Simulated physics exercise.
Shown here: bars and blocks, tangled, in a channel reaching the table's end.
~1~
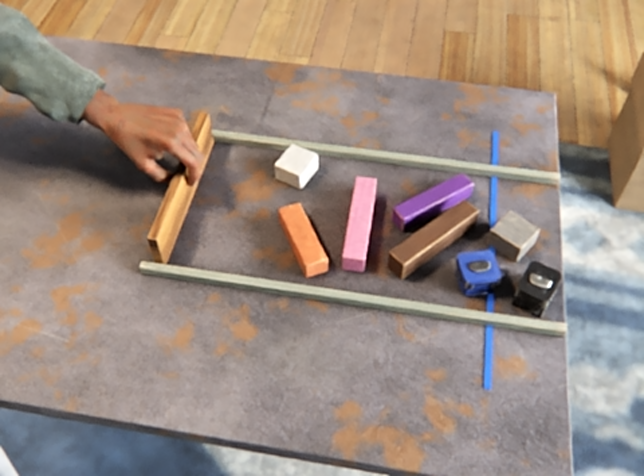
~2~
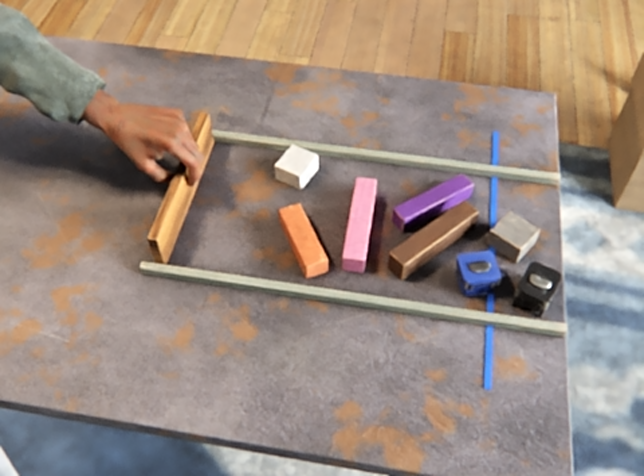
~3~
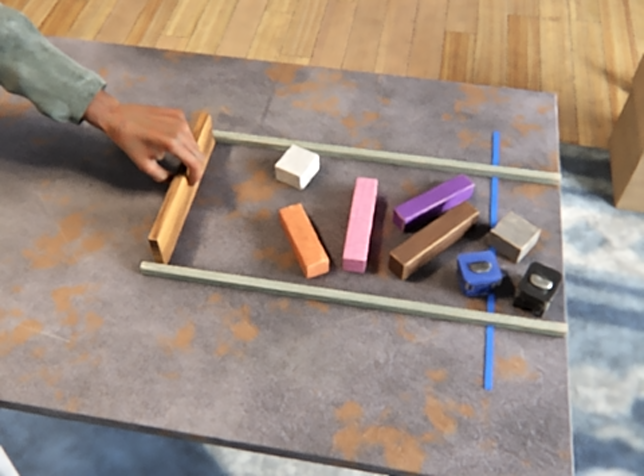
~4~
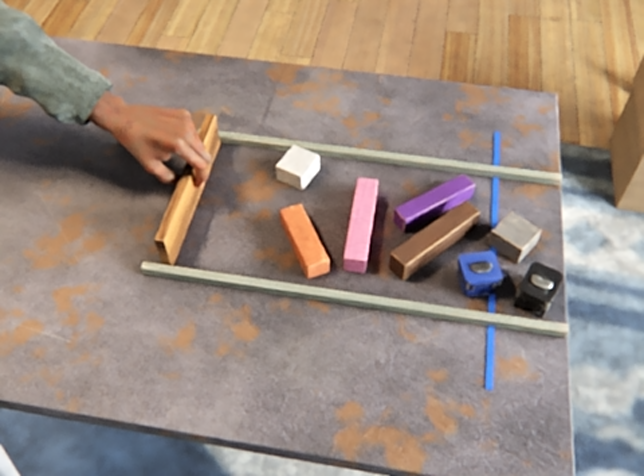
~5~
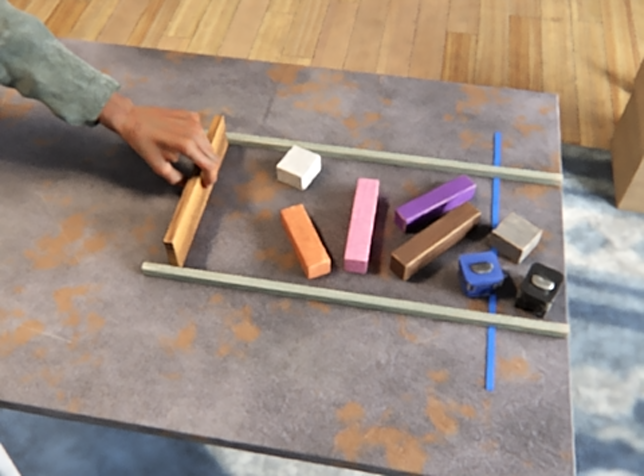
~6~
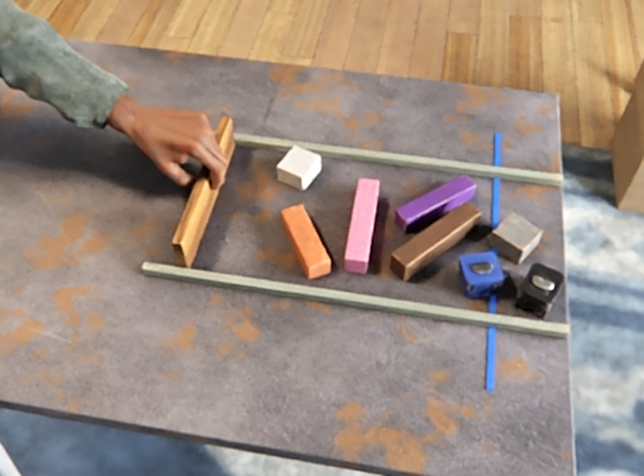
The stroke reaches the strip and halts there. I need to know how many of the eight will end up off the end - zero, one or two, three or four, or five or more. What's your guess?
Falls come to a total of three or four.
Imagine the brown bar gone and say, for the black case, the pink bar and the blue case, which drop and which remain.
Note: Black case is off by the end; pink bar is on by the end; blue case is on by the end.
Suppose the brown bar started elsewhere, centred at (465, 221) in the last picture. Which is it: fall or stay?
If so, it ends up falling.
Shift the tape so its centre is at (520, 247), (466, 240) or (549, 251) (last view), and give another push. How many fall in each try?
5, 2, 6.
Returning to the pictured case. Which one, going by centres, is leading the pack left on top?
That's the purple stick.
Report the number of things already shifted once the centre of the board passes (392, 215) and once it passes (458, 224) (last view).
6 and 8.
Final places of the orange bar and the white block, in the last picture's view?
Result: One about (507, 273), other about (513, 193).
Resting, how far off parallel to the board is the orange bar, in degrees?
Near 0 degrees.
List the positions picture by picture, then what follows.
In the first frame, black case (537, 289); grey block (513, 237); blue case (477, 274); board (184, 186); tape (492, 242).
In the second frame, grey block (513, 237); board (184, 186).
In the third frame, blue case (477, 274); orange bar (303, 240).
In the fourth frame, black case (538, 289); brown bar (435, 239).
In the fifth frame, grey block (515, 238); white block (299, 168).
In the sixth frame, black case (539, 290); grey block (515, 238); blue case (479, 275); board (207, 190); tape (495, 243).
Soon after, none off yet; black case at rest near (539, 290); grey block at rest near (515, 238); blue case at rest near (479, 275).
After that, none off yet; black case displaced about its own width near (579, 306); grey block displaced about its own width near (568, 251); blue case displaced well along near (541, 298).
In the end, the number that fall off is three or four; gone, brown bar, blue case, grey block and black case.
